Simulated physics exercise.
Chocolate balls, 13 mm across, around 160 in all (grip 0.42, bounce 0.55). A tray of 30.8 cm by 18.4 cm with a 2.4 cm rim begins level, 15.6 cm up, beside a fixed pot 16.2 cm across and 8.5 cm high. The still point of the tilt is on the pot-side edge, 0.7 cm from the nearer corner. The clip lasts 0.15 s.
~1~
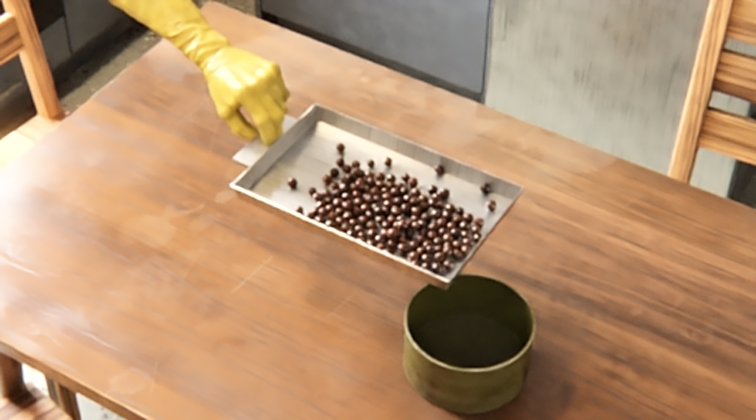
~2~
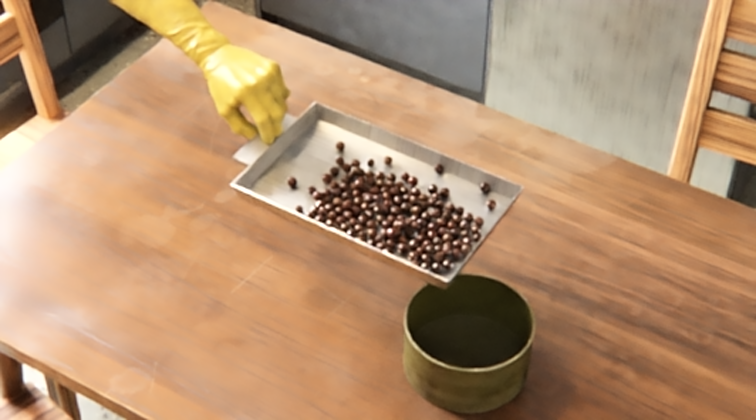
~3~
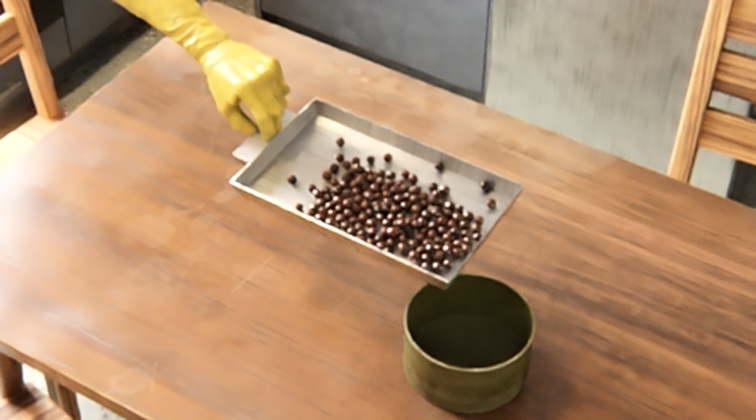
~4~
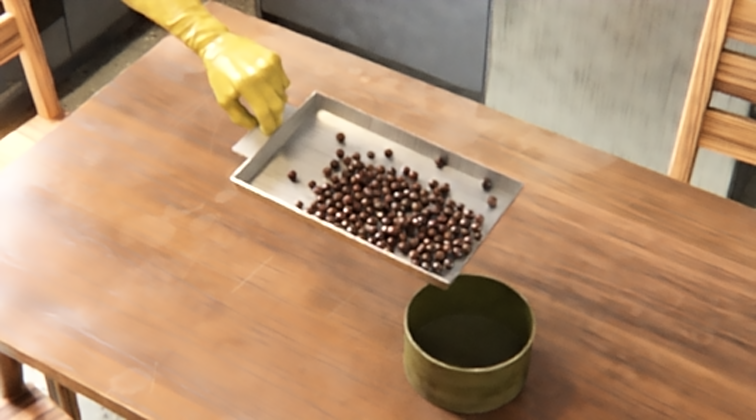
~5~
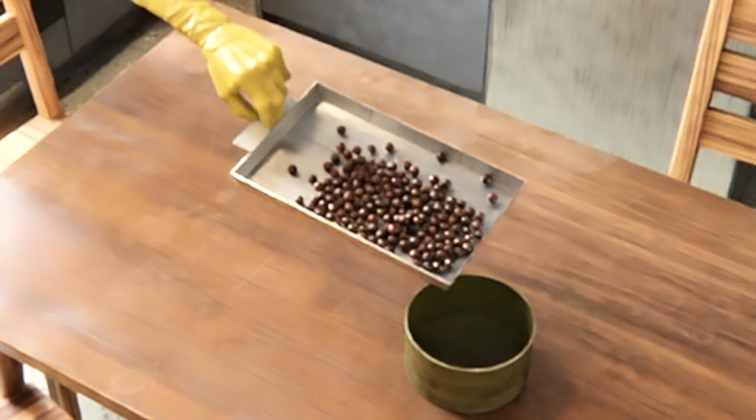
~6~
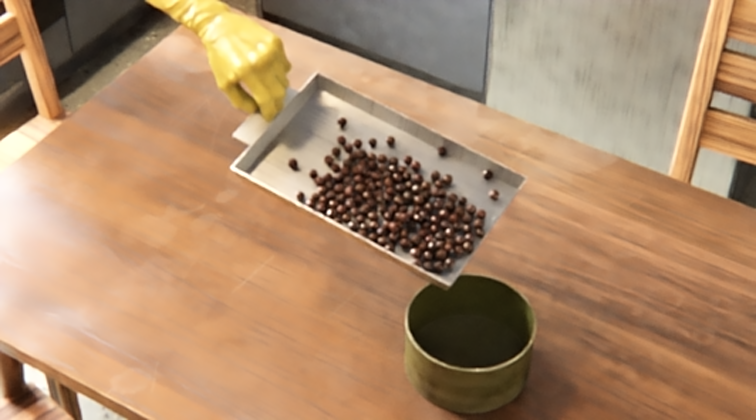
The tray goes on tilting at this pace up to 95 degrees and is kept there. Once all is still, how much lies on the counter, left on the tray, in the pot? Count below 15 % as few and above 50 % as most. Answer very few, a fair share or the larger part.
On the counter: The larger part; left on the tray: Very few; in the pot: A fair share.
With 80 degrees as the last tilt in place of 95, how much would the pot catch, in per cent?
It would be near 40 per cent.
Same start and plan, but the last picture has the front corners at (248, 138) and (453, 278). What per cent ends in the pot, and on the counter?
Pot 35, counter 65.
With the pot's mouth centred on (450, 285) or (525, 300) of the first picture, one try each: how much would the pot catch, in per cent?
About 0 and 0 per cent.
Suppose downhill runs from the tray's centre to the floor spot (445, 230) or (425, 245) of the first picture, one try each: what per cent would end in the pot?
Some 50 and 65 per cent.
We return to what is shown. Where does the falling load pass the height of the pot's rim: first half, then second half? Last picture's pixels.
At about (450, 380), then at (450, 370).
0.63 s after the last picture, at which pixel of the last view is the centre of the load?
Around (424, 227).
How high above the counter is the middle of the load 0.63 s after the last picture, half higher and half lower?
Some 26 cm.
Then, 0.38 s after the last picture, tilt 51 degrees; the tray holds 100 %, the pot 0 %.
Then, 0.63 s after the last picture, tilt 79 degrees; the tray holds 95 %, the pot 0 %.
Then, 0.99 s after the last picture, tilt 95 degrees; the tray holds 5 %, the pot 25 %.
In the end, counter 70 %, tray 0 %, pot 30 %.
